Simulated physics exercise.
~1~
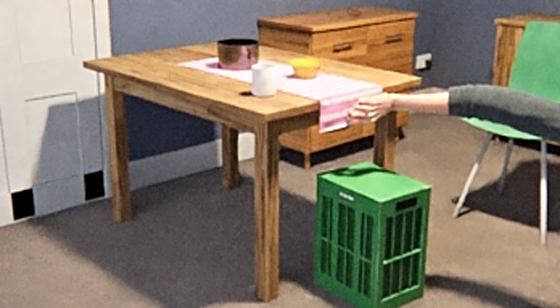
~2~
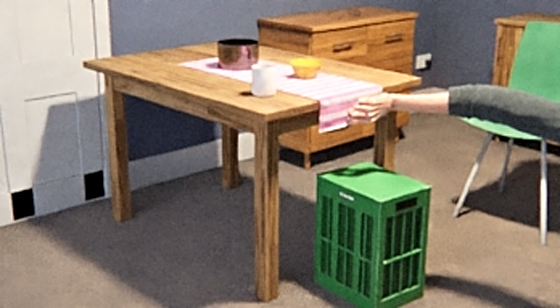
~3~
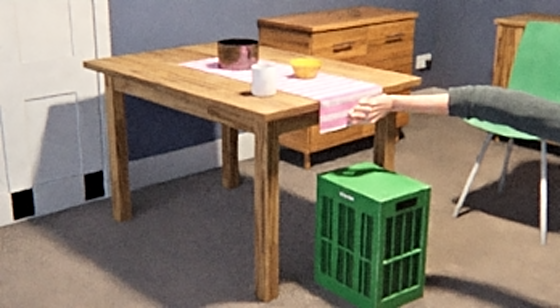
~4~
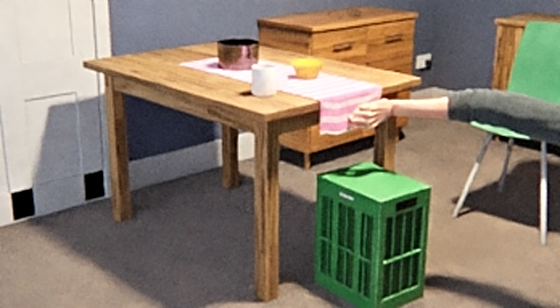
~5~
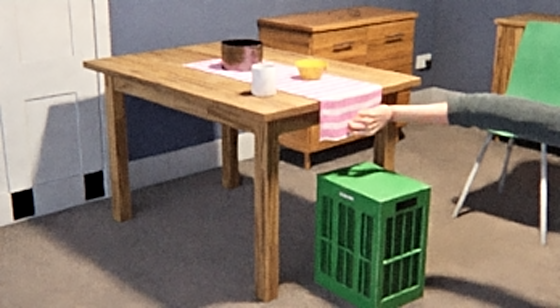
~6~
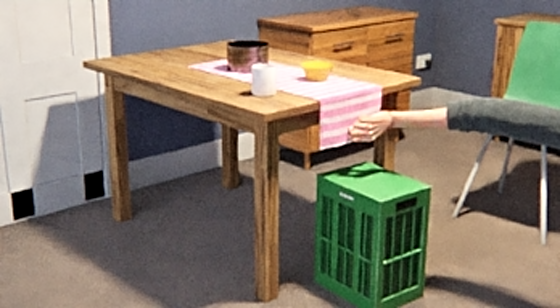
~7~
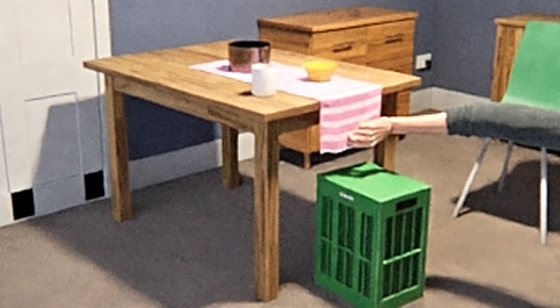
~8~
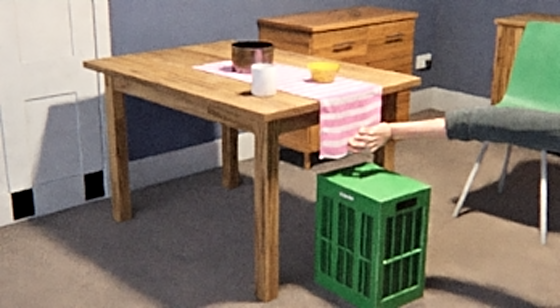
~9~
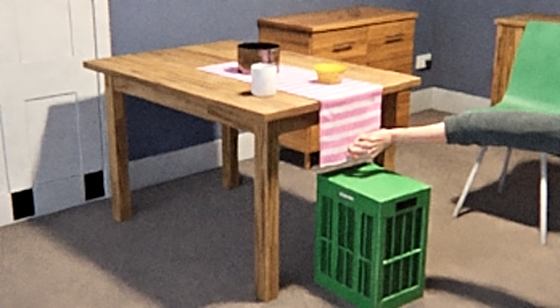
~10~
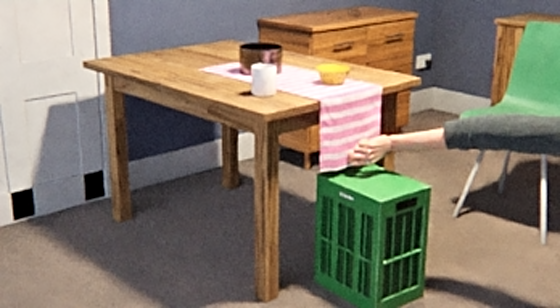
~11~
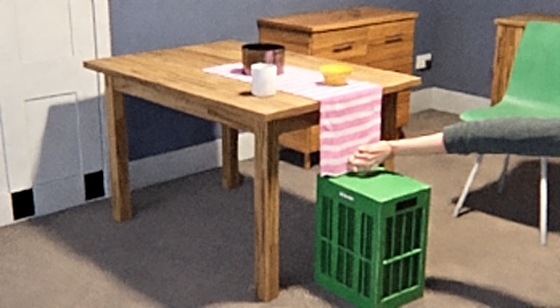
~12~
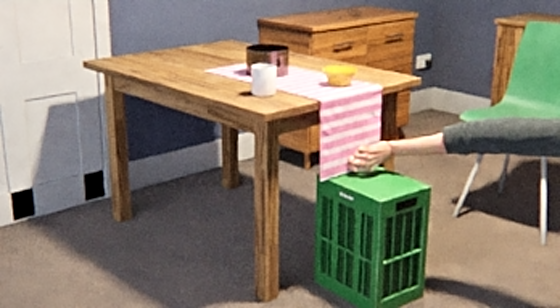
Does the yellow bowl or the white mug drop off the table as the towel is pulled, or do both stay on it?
Both stay on the table. The yellow bowl shifts along with the towel but keeps clear of the edge, and the white mug stays where it is.
